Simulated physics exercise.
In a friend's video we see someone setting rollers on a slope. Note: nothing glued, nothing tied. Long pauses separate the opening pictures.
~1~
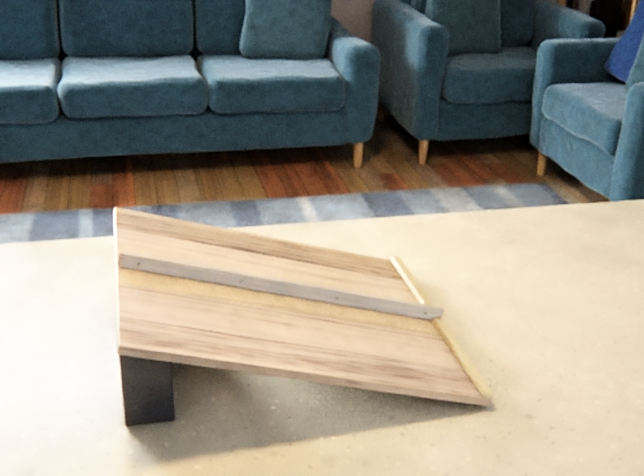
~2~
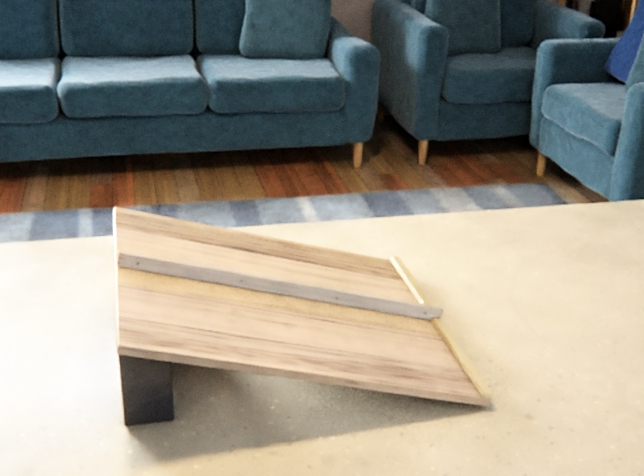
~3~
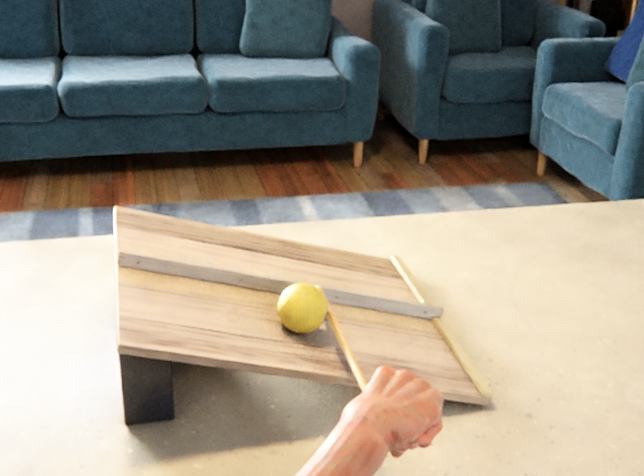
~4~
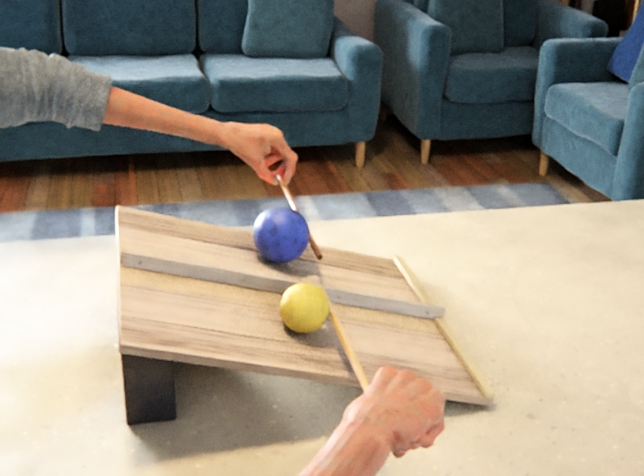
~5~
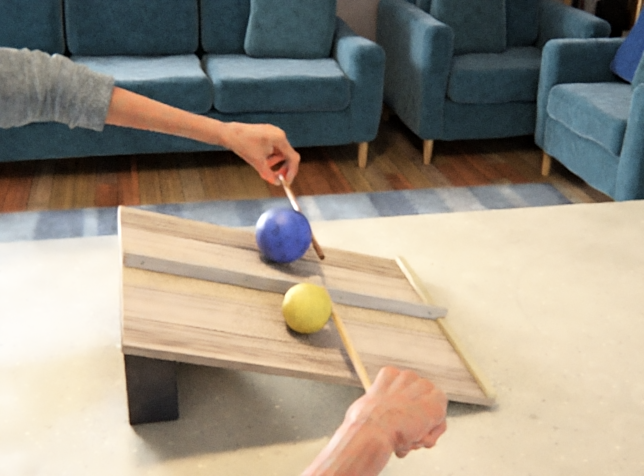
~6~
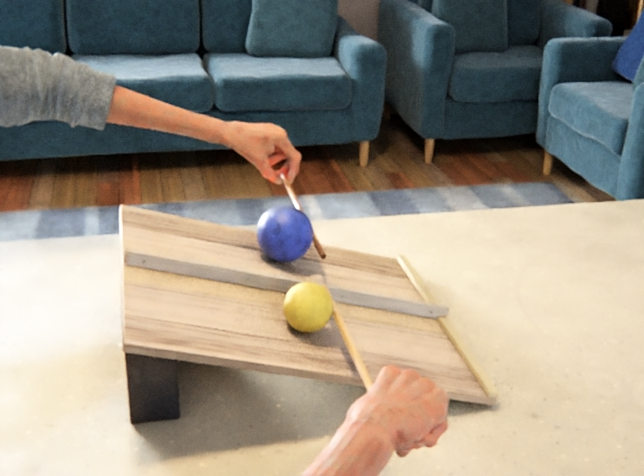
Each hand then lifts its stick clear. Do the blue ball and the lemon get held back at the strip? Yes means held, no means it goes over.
Blue ball: No, it goes over; lemon: No, it goes over.
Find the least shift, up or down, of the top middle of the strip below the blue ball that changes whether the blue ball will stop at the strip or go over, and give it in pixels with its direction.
Move it up some 8 pixels and it switches.
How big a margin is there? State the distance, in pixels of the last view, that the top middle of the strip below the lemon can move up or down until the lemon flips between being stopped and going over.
8 pixels upward.
Then, 0.60 s after the last picture, blue ball off the board near (450, 265); lemon off the board near (497, 334).
Then, 1.12 s after the last picture, blue ball off the board; lemon off the board.
By the end, the blue ball runs past the strip; the lemon runs past the strip.
